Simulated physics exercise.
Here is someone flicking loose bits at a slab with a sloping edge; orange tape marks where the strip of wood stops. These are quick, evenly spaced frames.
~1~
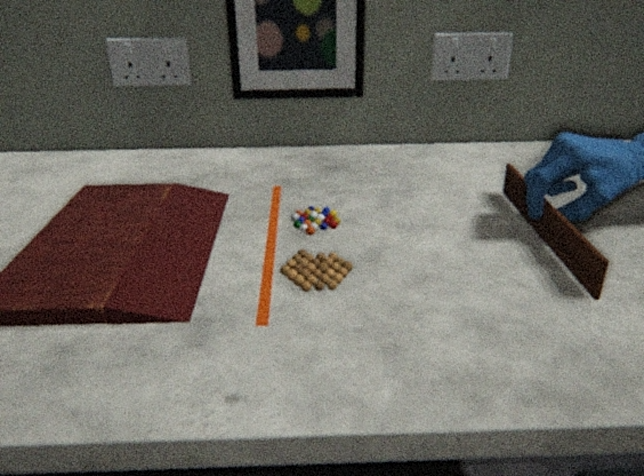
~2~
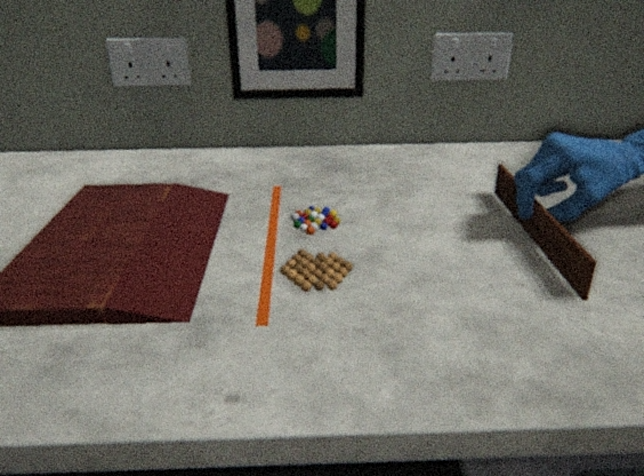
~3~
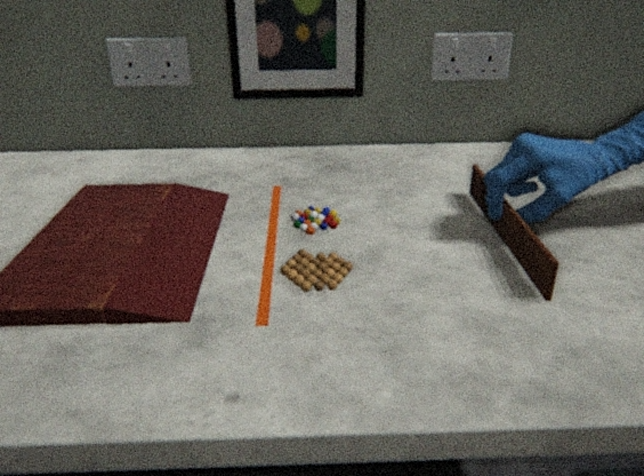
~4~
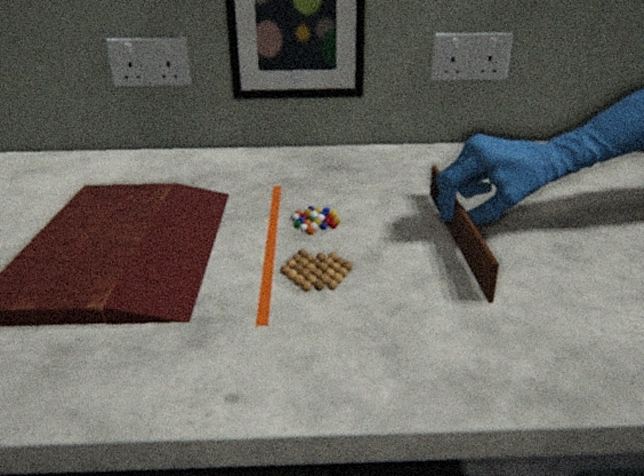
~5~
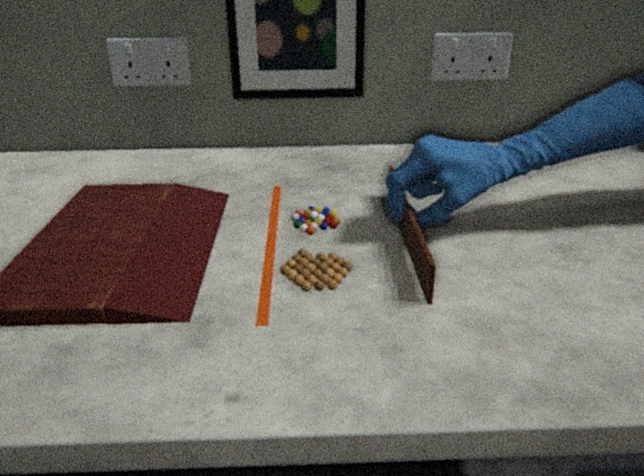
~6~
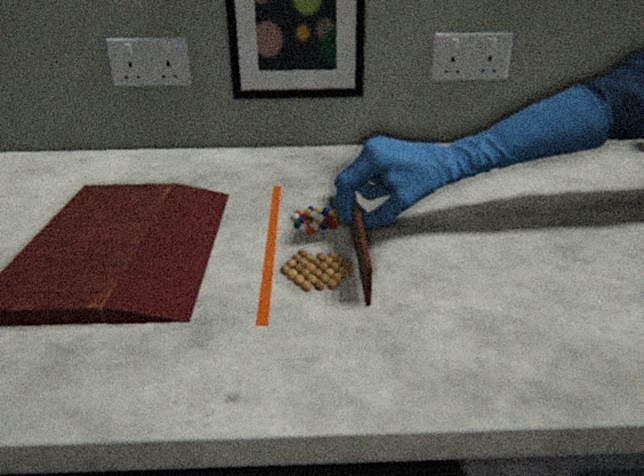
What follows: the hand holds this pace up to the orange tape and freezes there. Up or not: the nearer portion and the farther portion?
Nearer portion: It makes it up with some or all. Farther portion: It makes it up with some or all.
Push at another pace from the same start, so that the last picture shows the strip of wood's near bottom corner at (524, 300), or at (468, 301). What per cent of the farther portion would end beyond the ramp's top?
Roughly 0 per cent, and 10 per cent.
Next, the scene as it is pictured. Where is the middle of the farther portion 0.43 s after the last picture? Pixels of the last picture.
Around (27, 235).
Then, 0.07 s on from there, strip of wood still moving, near (294, 209); nearer portion the whole lot short of the ramp; farther portion the whole lot short of the ramp.
Then, 0.15 s on from there, strip of wood stopped at the orange tape; nearer portion only a few past the top, near half on the ramp, near half short of the ramp; farther portion near two thirds on the ramp, near a third short of the ramp.
Then, 0.43 s on from there, strip of wood stopped at the orange tape; nearer portion the whole lot past the top; farther portion the whole lot past the top.
In the end, strip of wood stopped at the orange tape; nearer portion the whole lot past the top; farther portion the whole lot past the top.
